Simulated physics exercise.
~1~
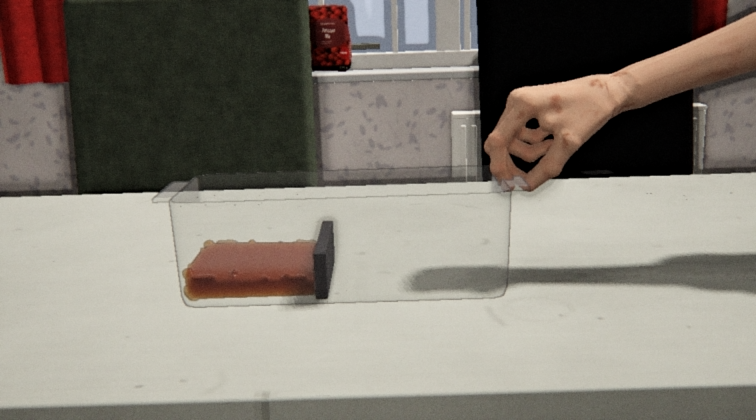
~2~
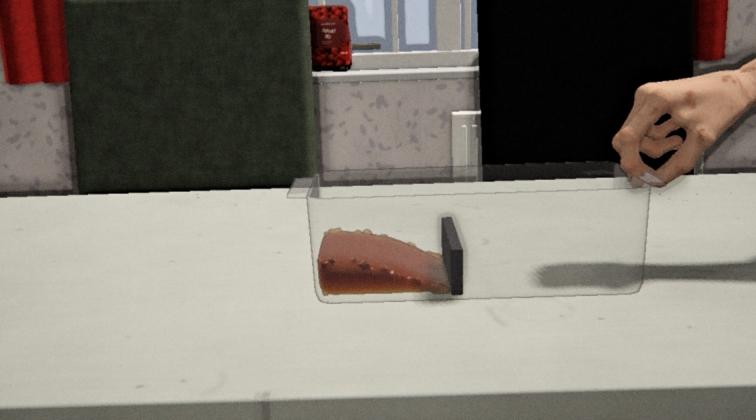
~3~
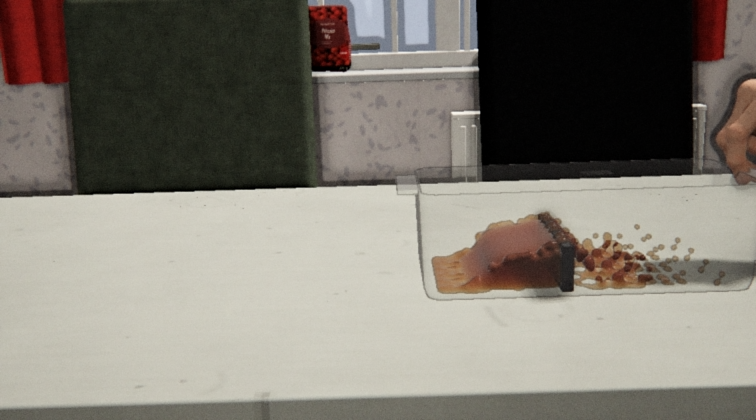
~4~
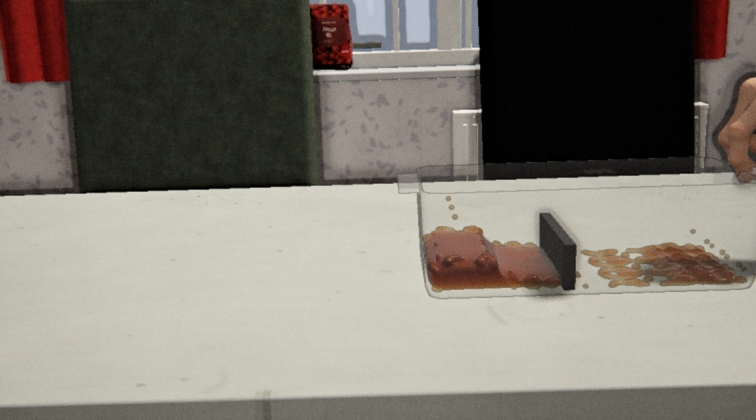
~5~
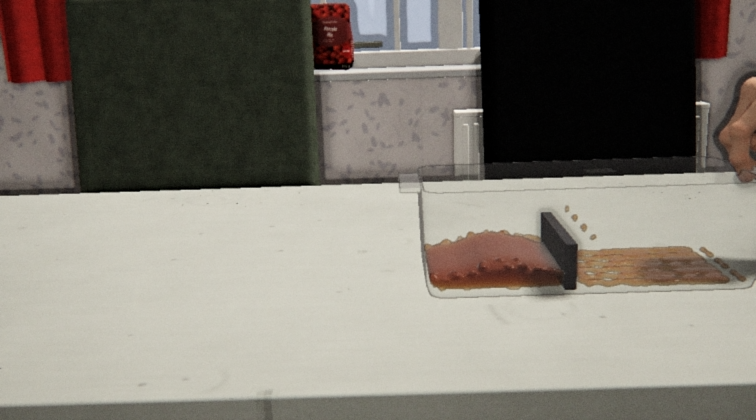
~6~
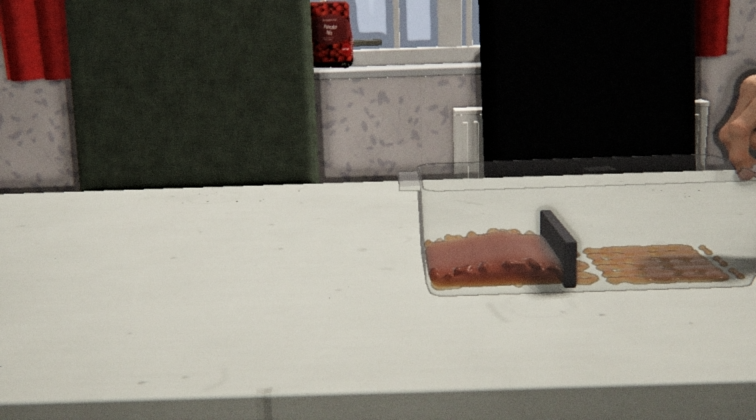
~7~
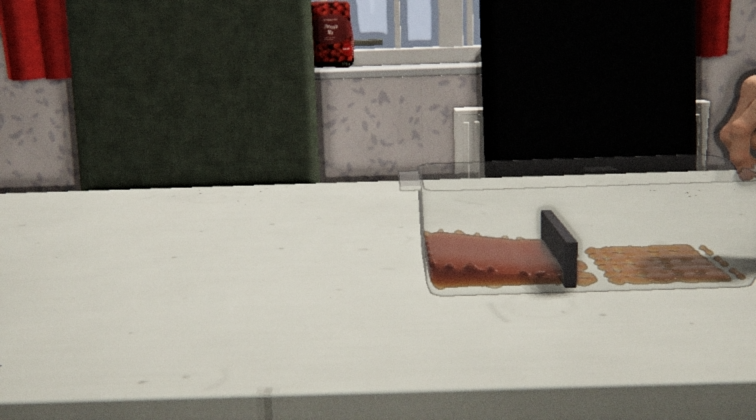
Hand pulling a clear food box right across a white table, reddish-brown tea sloshing over its divider and settling on both sides.
